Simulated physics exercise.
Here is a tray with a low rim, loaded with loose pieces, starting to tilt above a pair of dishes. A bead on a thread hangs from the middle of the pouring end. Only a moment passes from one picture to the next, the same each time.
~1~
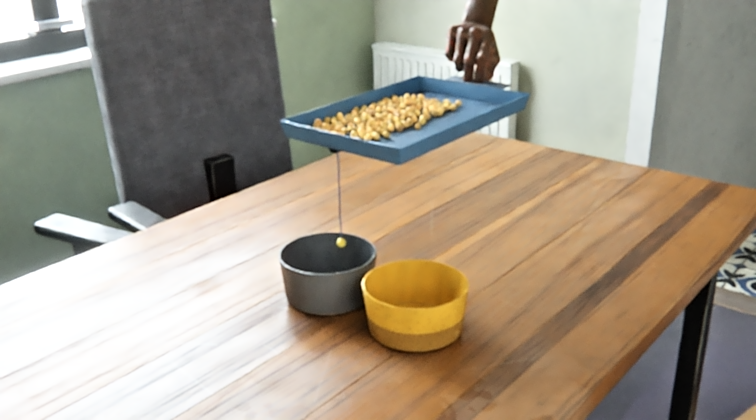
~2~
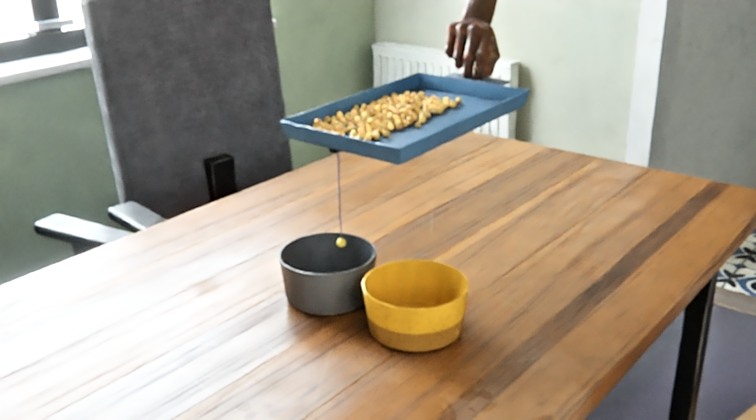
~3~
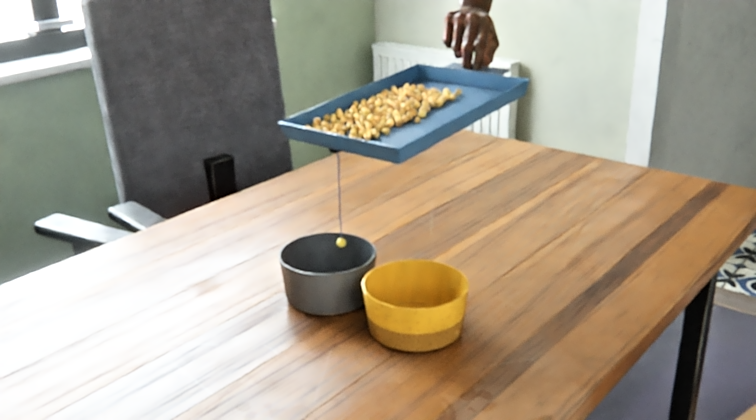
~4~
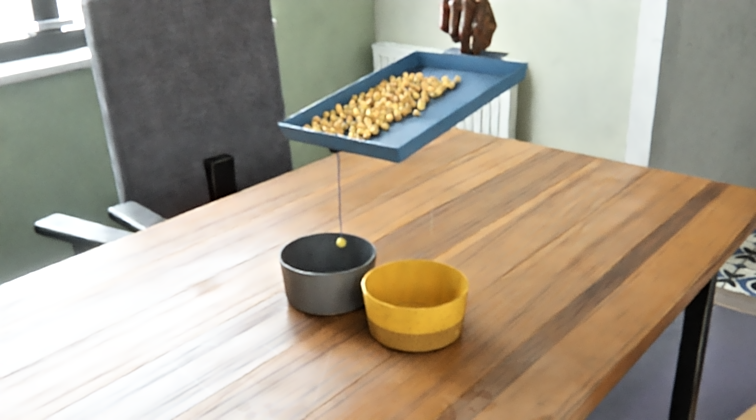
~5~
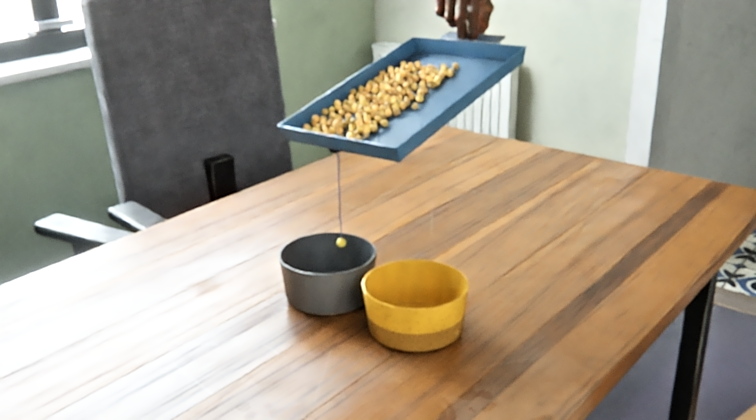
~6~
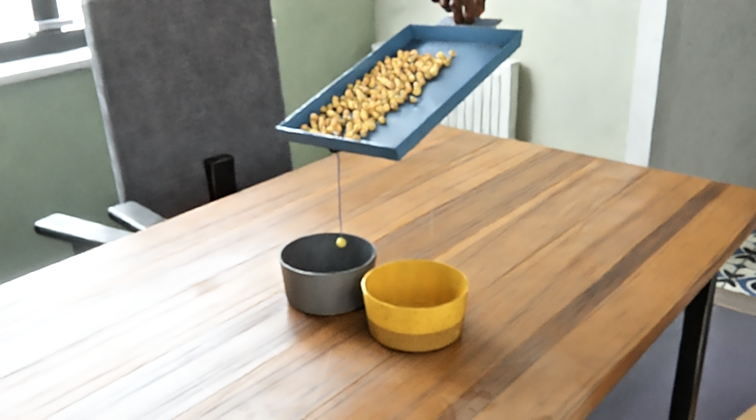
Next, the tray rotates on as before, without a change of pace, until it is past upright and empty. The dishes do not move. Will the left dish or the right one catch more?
The left one ends fuller.
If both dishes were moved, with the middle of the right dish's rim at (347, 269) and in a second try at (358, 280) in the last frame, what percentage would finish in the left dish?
The first gives 50 %, the second 70 %.
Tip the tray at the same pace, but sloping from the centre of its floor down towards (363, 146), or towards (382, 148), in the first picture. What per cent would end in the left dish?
Roughly 20 per cent, and 10 per cent.
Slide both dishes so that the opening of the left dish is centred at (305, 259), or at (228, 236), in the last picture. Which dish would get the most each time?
At the first place the left one, at the second the dish on the right.
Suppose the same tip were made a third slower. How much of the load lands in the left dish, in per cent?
It comes to 30 per cent or so.
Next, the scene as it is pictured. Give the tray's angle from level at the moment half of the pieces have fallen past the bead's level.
At some 110 degrees.
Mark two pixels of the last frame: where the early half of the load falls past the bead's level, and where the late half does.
Early half (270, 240), late half (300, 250).
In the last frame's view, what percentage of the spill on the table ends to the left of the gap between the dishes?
Some 100 per cent.
Soon, tray tipped steeply; all on the tray.
A while on, tray tipped past a quarter turn; most on the tray; a stray few in the left dish; a stray few outside both; a small part in the air.
Towards the end, tray tipped past a quarter turn; about a third in the left dish; about two thirds outside both.
Finally, tray tipped past a quarter turn; none in the right dish; about a third in the left dish; about two thirds outside both.
